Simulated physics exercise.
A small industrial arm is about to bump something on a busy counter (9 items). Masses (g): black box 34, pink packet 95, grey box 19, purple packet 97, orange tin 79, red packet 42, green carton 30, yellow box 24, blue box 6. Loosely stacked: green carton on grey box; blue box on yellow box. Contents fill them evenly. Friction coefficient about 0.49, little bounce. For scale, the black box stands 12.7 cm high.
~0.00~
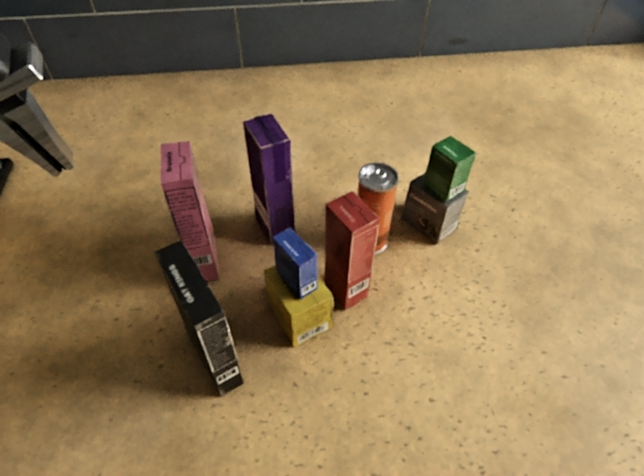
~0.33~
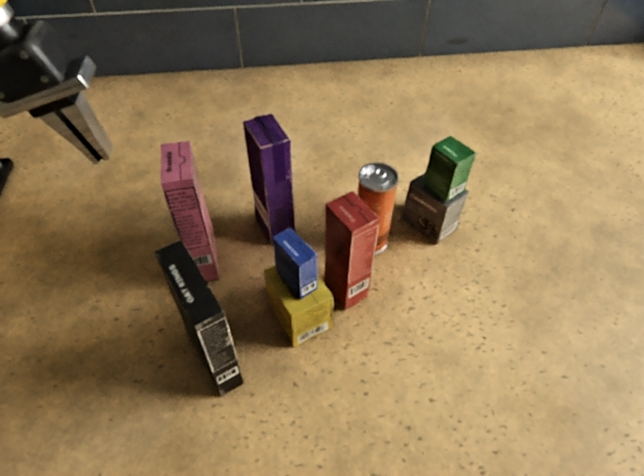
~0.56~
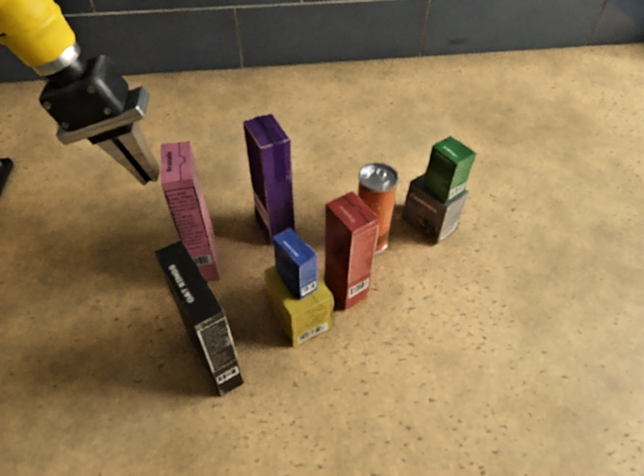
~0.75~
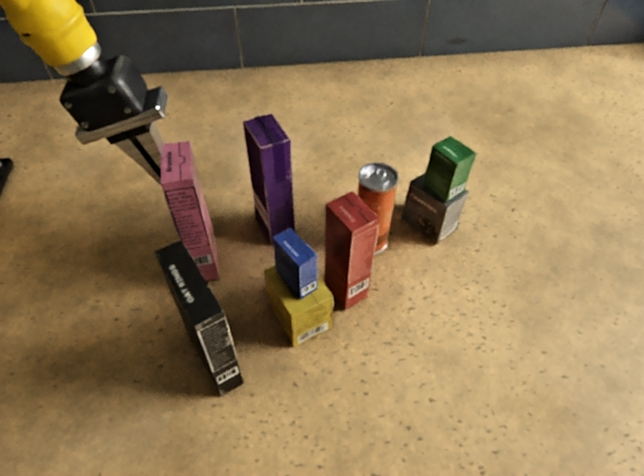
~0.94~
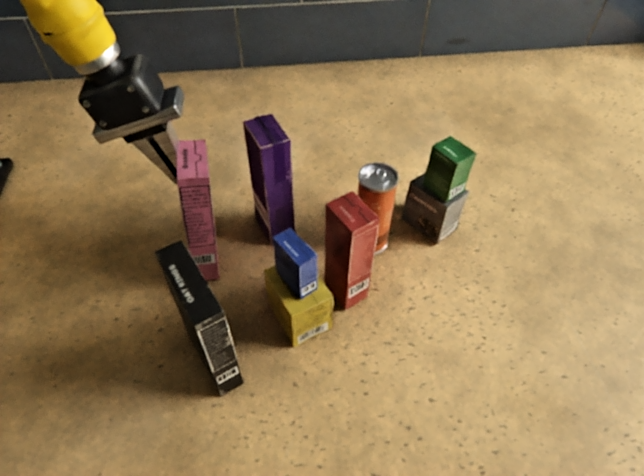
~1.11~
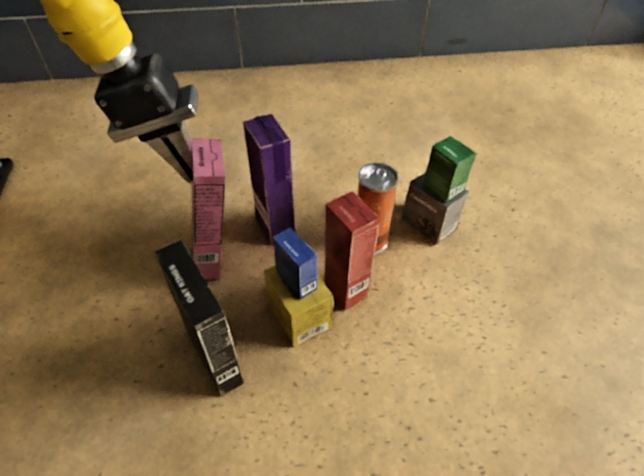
In the video, a yellow and black robotic gripper enters from the upper left of a counter holding several boxes and an orange can, moves right to the tall pink packet, and pushes its top rightward so it leans slightly.
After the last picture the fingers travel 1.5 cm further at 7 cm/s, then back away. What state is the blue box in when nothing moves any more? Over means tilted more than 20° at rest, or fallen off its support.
The blue box: Upright.
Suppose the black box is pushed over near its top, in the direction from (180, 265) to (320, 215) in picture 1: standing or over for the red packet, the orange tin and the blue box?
Red packet upright, orange tin standing, blue box over.
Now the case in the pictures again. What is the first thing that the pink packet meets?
It is the purple packet.
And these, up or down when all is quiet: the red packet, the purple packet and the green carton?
Red packet upright, purple packet down, green carton upright.
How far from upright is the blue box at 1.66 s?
Some 0° off upright.
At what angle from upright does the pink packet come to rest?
About 90°.
By 1.36 s, purple packet and pink packet touch at 1.31 s; tilt pink packet 24°.
By 1.66 s, tilt pink packet 54°, purple packet 39°.
By 2.11 s, red packet and pink packet touch at 1.92 s; tilt purple packet 90°, pink packet 90°.
In the end pink packet and purple packet are over (lying or leaning past 20°); 7 still stand.
